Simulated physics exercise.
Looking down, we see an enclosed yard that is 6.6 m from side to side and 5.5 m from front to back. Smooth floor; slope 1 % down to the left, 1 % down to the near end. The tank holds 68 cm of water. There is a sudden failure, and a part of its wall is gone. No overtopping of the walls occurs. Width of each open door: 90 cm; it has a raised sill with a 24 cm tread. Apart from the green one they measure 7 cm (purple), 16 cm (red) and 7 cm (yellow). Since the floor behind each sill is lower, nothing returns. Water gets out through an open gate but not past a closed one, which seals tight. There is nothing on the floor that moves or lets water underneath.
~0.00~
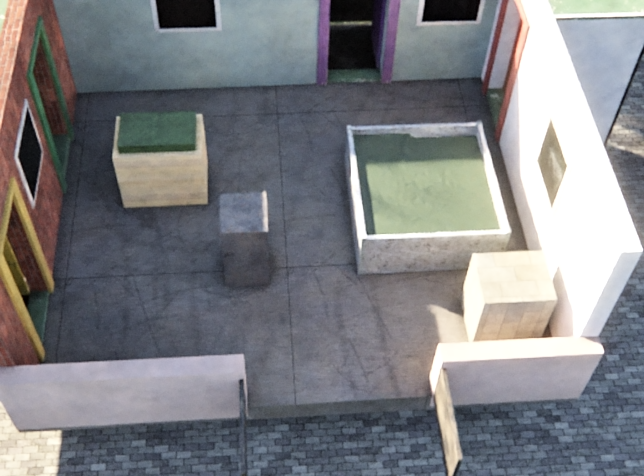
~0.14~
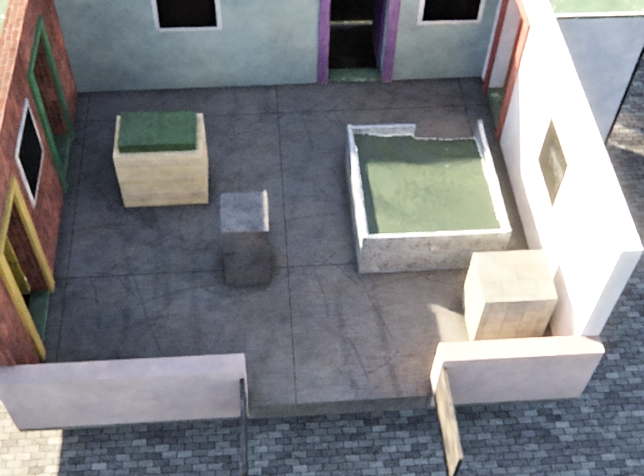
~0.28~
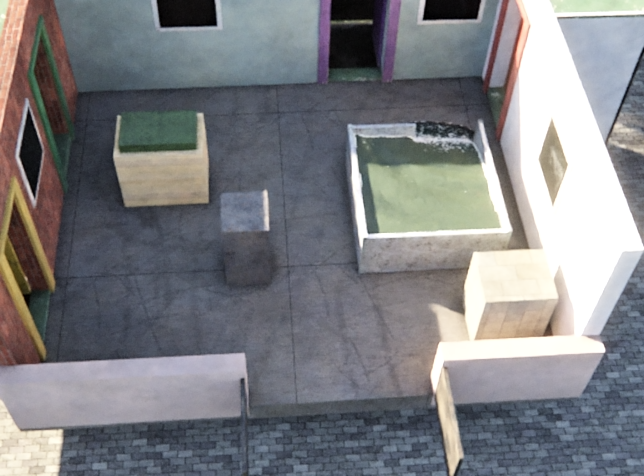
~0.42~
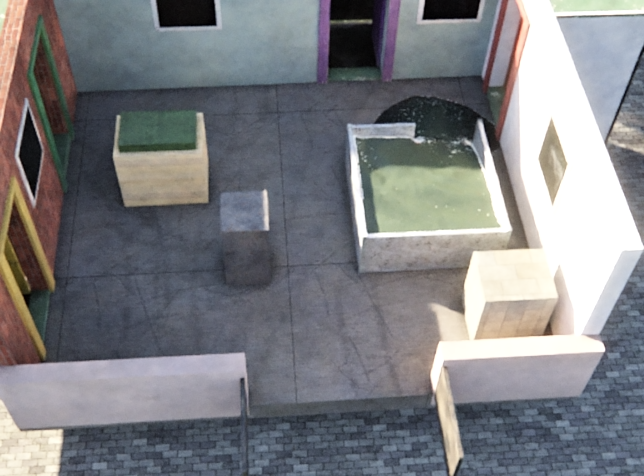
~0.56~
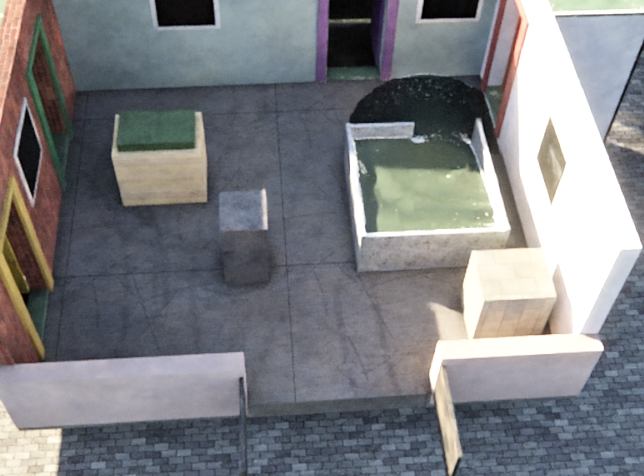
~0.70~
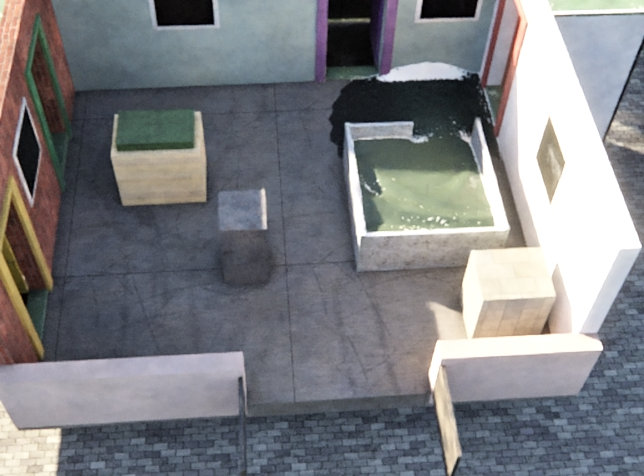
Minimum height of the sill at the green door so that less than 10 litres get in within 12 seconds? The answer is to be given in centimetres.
Roughly 18 cm.
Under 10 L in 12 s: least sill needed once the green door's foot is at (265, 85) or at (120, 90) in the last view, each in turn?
5.0 and 11.5 cm.
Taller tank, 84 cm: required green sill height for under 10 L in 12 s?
A step of about 22 cm does it.
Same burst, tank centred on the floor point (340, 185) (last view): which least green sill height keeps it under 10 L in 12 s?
In this case, 6.0 cm or so.
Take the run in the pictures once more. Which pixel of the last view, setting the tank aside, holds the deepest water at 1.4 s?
Around (474, 78).
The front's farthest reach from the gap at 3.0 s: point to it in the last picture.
Pixel close to (87, 94).
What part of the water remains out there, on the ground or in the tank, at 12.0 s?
About 82 %.
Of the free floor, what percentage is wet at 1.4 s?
Approximately 15 % of it.
After 1.4 s water covers 15 % of the floor, deepest (47 cm) near (474, 78); it has not reached the green door.
After 3.0 s water covers 35 % of the floor, deepest (27 cm) near (438, 111); it has not reached the green door.
After 12.0 s water covers 95 % of the floor, deepest (12 cm) near (35, 400); 9 cm at the green door, 13 litres in over its 17 cm sill.
At the green door as built, the water arrived by 3.5 s and peaked near 21 cm at 3.8 s.
With a sill of 16.5 cm, 15 litres would have come in within the 12 s; with 22.5 cm, 2 litres. So under 10 litres takes about 18 cm.
